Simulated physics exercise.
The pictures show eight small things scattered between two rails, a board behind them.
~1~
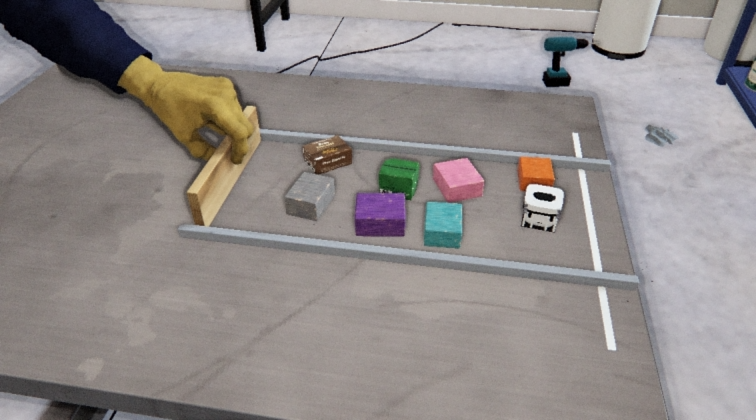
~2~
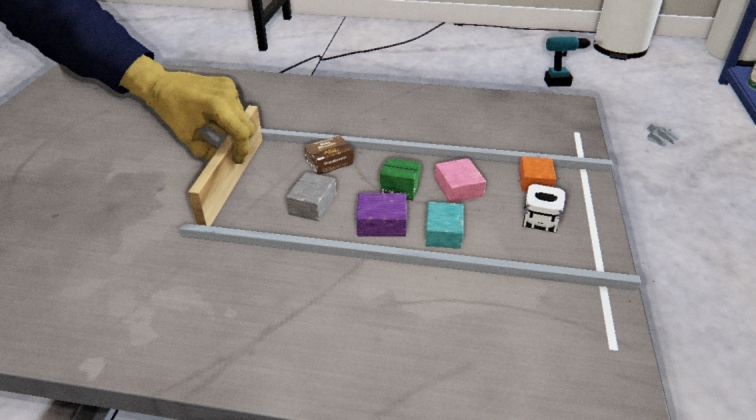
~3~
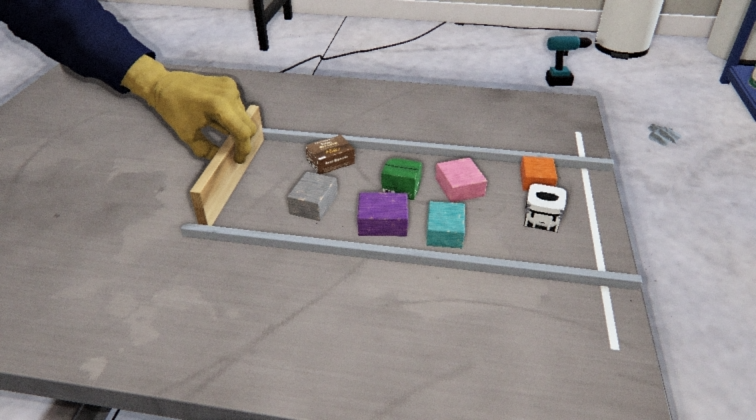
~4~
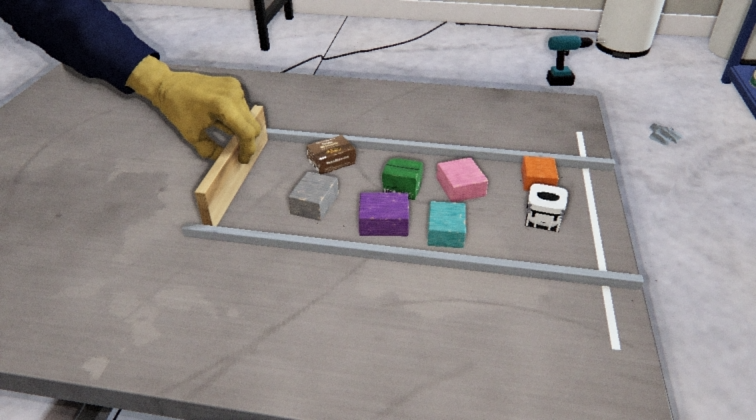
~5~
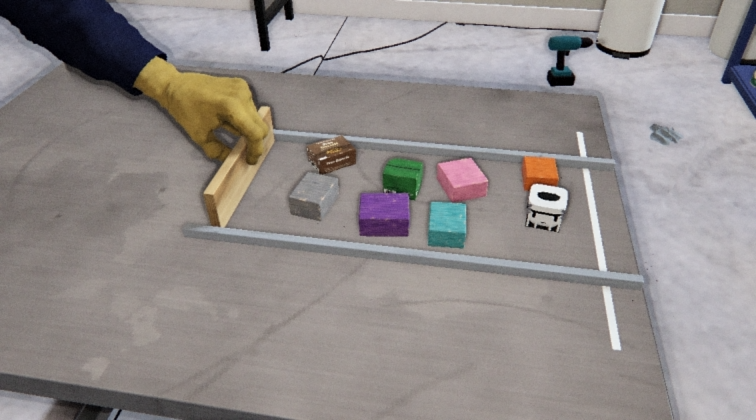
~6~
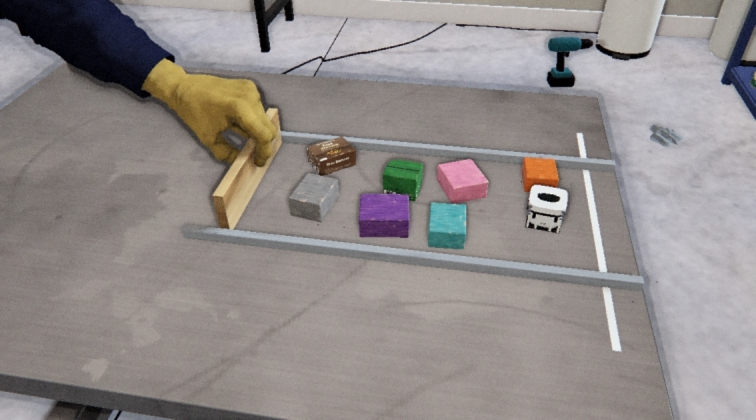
At first, a yellow-gloved hand holds a wooden board upright between two rails, left of a scatter of small coloured blocks and a white object on a gray table. The board barely shifts, then the hand slides it slightly right, narrowing the gap to the blocks, which stay spread out.
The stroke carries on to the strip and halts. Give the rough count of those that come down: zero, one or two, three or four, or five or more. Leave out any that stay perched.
The number that fall off is five or more.
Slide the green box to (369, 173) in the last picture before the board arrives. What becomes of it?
Then it goes over.
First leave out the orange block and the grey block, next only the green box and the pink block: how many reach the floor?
3 in the first case, 4 in the second.
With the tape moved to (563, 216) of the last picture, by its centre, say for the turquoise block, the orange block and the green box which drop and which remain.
The turquoise block goes over; the orange block comes down; the green box is kept.
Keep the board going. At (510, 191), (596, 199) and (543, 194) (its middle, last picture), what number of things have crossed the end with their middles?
It would be 0, 5 and 2.
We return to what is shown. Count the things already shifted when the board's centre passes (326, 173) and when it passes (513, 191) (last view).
At the one place 2, at the other 8.
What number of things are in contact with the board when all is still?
The number is 3.
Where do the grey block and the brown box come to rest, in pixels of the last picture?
First (618, 227), then (611, 174).
Soon after, none off yet; white case at rest near (546, 209); orange block at rest near (540, 175); pink block at rest near (462, 181).
After that, none off yet; white case moving near (557, 211); orange block displaced about its own width near (569, 175); pink block displaced well along near (540, 188).
In the end, the number that fall off is five or more; gone, purple block, turquoise block, pink block, orange block and white case.
